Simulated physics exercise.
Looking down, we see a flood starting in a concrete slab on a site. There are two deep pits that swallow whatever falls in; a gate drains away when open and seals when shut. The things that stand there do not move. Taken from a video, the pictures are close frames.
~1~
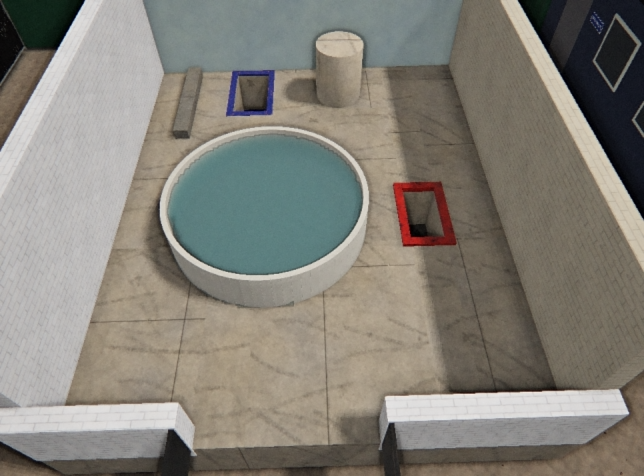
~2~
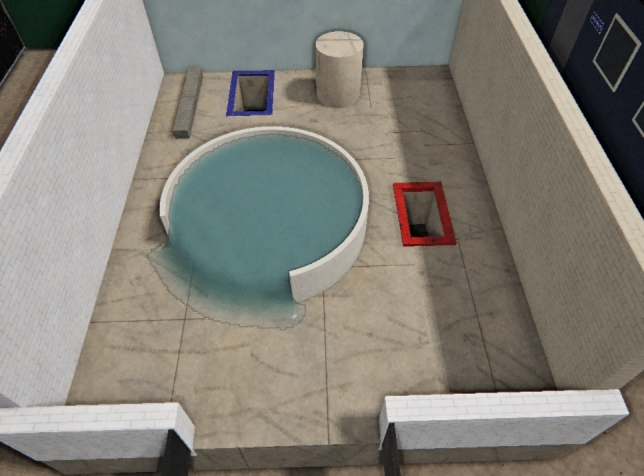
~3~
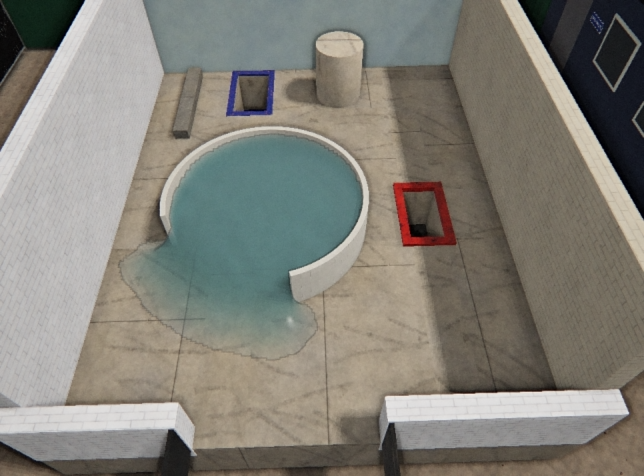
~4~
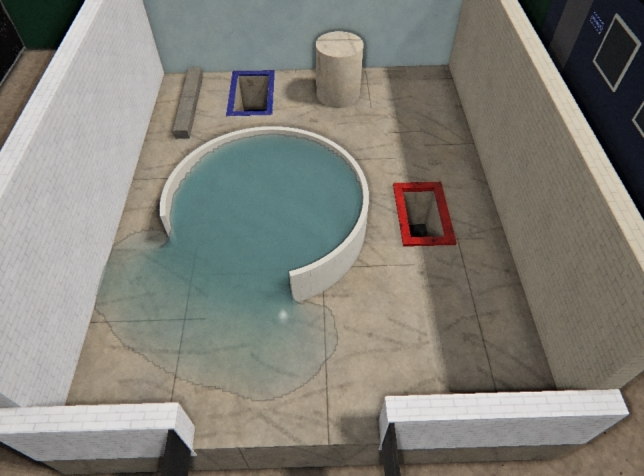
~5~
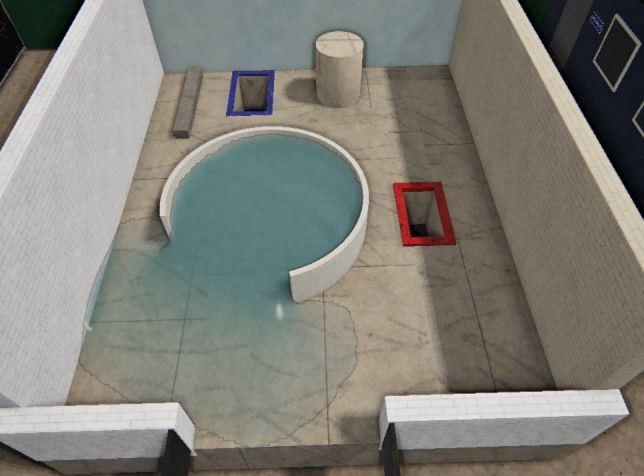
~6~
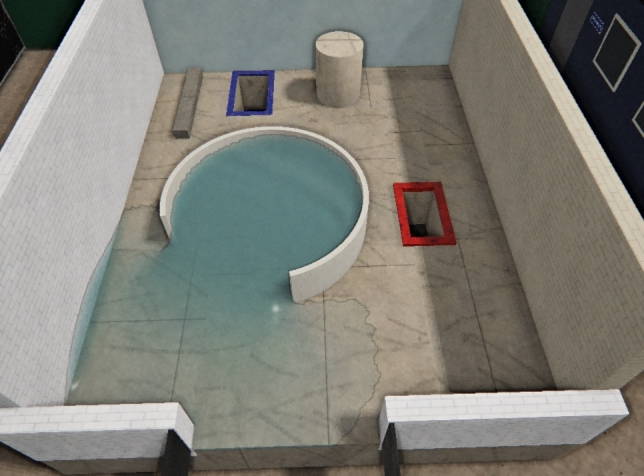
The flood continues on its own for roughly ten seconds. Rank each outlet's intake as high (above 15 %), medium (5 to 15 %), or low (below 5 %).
Intake: The gate is high; the red pit is low; the blue pit is medium.
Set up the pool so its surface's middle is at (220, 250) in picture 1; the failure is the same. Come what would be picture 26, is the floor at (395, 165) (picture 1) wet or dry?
That spot would be not reached.
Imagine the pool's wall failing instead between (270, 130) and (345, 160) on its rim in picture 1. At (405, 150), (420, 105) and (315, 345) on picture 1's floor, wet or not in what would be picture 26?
Note, points one to three: Reached and soaked / reached and soaked / unreached.
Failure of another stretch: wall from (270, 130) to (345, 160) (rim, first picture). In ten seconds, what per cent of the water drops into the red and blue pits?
Shares: Red at 4 percent, blue at 40 percent.
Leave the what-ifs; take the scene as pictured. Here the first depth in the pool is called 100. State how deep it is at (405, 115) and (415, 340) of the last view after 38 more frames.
In order: About 0 and 4 percent.
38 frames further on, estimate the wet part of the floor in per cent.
60 %.
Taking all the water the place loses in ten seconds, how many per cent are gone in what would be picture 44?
Result, approximate: 75 per cent.
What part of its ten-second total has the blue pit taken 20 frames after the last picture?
About 0 %.
A moment on, water covers 25 % of the floor; the gate 4 %, the red pit 0 %, the blue pit 0 %.
Next, water covers 25 % of the floor; the gate 9 %, the red pit 0 %, the blue pit 0 %.
Then, water covers 35 % of the floor; the gate 20 %, the red pit 0 %, the blue pit 0 %.
Later, water covers 60 % of the floor; the gate 31 %, the red pit 0 %, the blue pit 3 %.
In the end, water covers 90 % of the floor; the gate 39 %, the red pit 0 %, the blue pit 7 %.
